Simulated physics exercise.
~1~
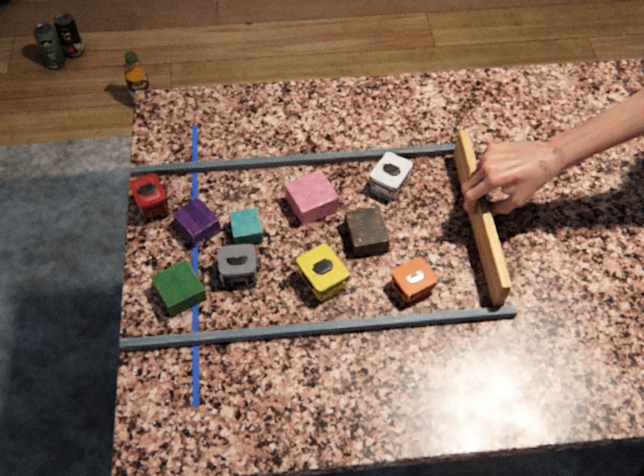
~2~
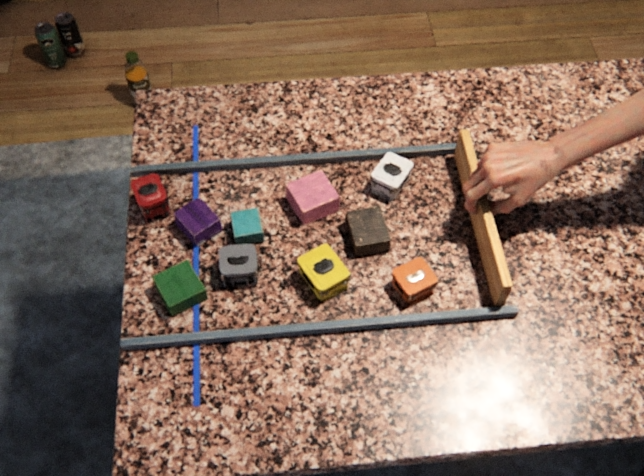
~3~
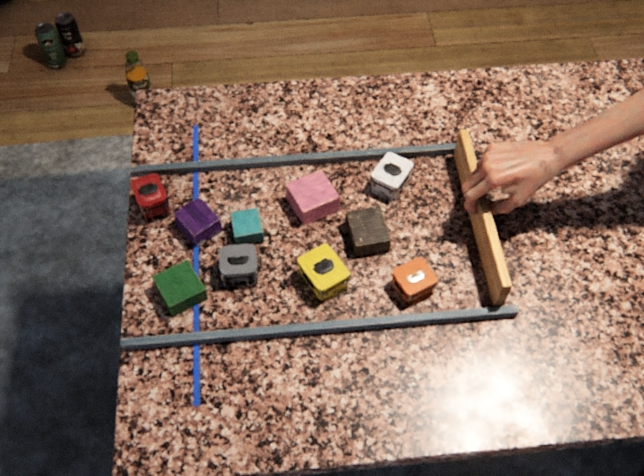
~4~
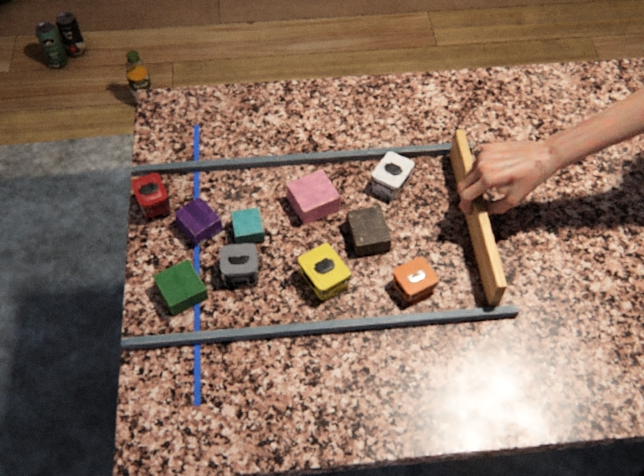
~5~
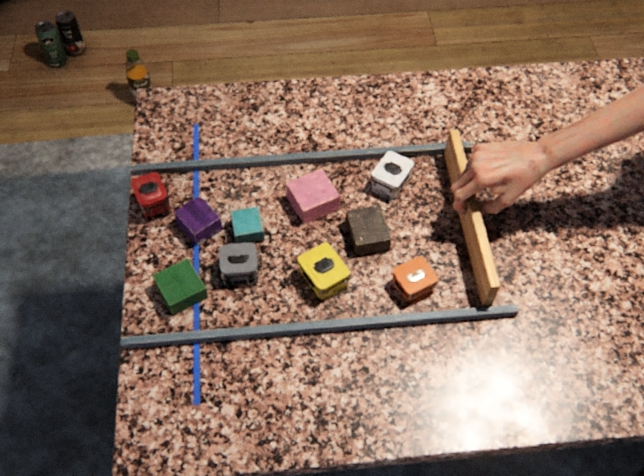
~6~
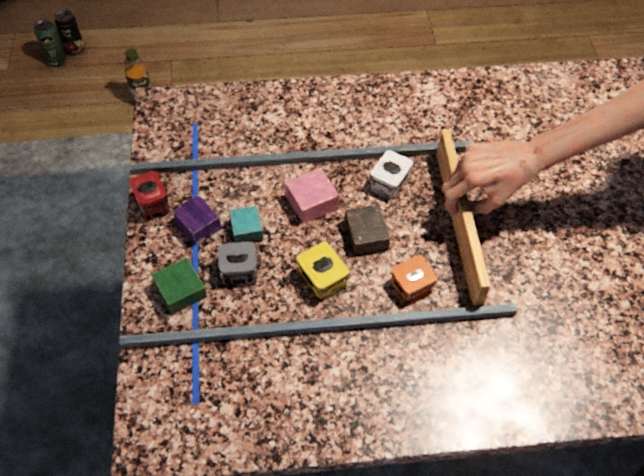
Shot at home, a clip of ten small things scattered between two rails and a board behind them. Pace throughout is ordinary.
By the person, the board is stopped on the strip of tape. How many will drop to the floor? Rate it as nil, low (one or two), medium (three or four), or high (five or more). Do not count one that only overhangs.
Medium, three or four.
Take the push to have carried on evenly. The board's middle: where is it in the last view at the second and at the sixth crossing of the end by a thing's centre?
The middle is near (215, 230) first and near (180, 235) after.
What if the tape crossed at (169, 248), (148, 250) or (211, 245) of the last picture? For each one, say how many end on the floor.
Try 1: 7; try 2: 7; try 3: 2.
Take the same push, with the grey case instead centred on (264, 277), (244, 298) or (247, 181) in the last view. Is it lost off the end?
Place by place, it goes down, goes down, holds its place.
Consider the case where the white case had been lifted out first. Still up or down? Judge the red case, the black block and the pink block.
Red case - safe; black block - safe; pink block - safe.
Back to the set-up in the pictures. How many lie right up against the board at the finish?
The number is 3.
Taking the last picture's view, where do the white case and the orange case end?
Going in order: First (179, 197), then (177, 295).
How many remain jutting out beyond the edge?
Counting them gives 3.
Soon after, none off yet; red case at rest near (150, 195); green block at rest near (179, 286); purple box at rest near (197, 220).
After that, none off yet; red case at rest near (150, 195); green block displaced a little near (162, 291); purple box displaced about its own width near (175, 226).
In the end, the number that fall off is three or four; gone, grey case, purple box and red case.
